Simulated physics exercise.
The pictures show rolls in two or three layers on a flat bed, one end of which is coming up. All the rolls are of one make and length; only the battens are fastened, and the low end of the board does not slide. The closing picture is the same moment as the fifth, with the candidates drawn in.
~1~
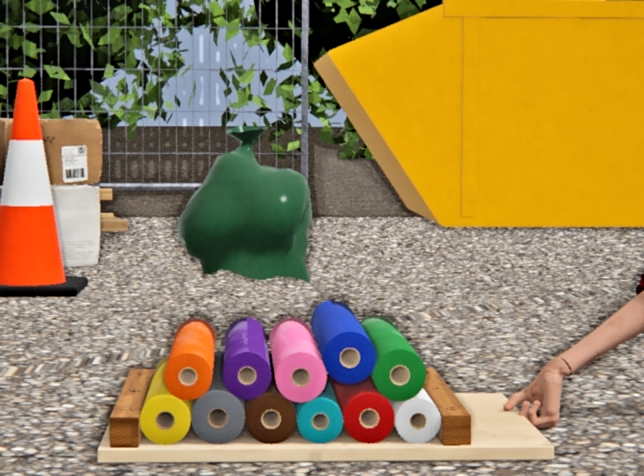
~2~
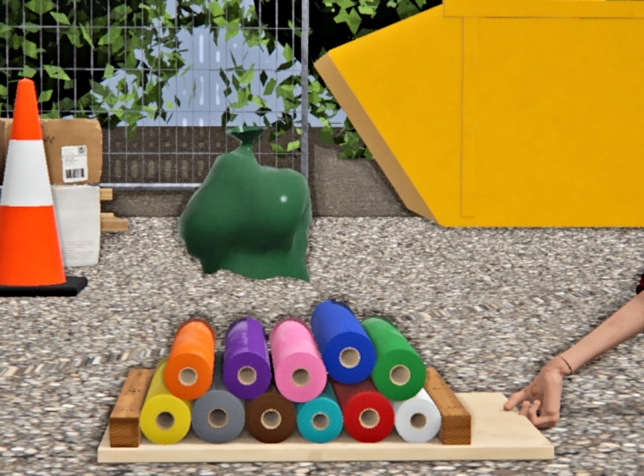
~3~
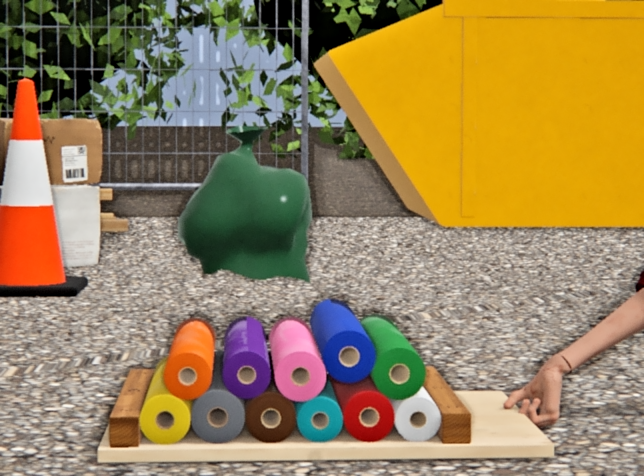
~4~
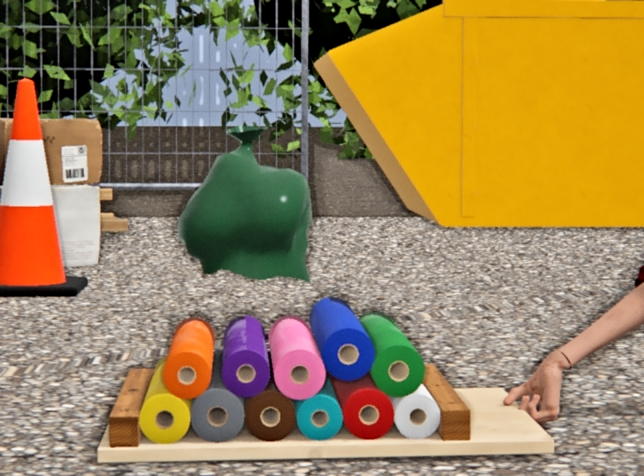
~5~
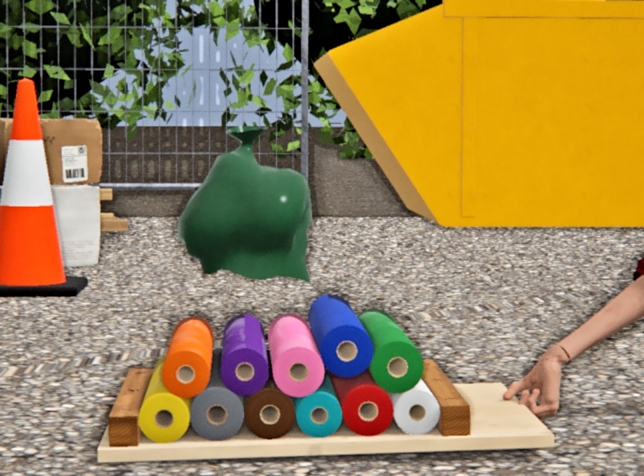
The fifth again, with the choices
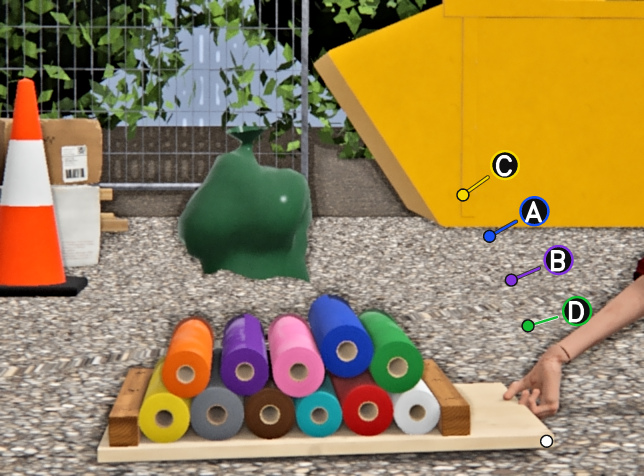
Stacked colourful rolls resting between wooden battens on a pale board as a hand raises its right end very slightly.
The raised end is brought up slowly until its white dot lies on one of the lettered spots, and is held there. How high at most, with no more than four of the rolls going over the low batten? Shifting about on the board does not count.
The highest mark that will do is A.
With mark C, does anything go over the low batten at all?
At C: Yes.
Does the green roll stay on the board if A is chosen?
Yes.
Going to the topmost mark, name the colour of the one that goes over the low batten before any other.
It is the orange one.
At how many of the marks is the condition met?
Three of the four.
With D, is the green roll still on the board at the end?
Yes.
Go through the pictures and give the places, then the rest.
The first picture shows green roll (400, 375); purple roll (247, 376); pink roll (301, 377).
The second picture shows pink roll (301, 377); blue roll (350, 357).
The third picture shows board (319, 409); red roll (369, 417); white roll (418, 419); turquoise roll (320, 420).
The fourth picture shows board (319, 407); yellow roll (165, 419); grey roll (218, 416).
The fifth picture shows board (319, 405); yellow roll (164, 418); grey roll (217, 414).
On the marked copy, A at (489, 236); B at (511, 280); C at (463, 195); D at (528, 326); the white dot at (546, 441).
With A. Early on, board at 17°.
Further on, board at 29°.
At the end, board at 29°, four over the low batten (purple, pink, blue, orange).
As for the rest, B none over the low batten; C five over the low batten; D none over the low batten.
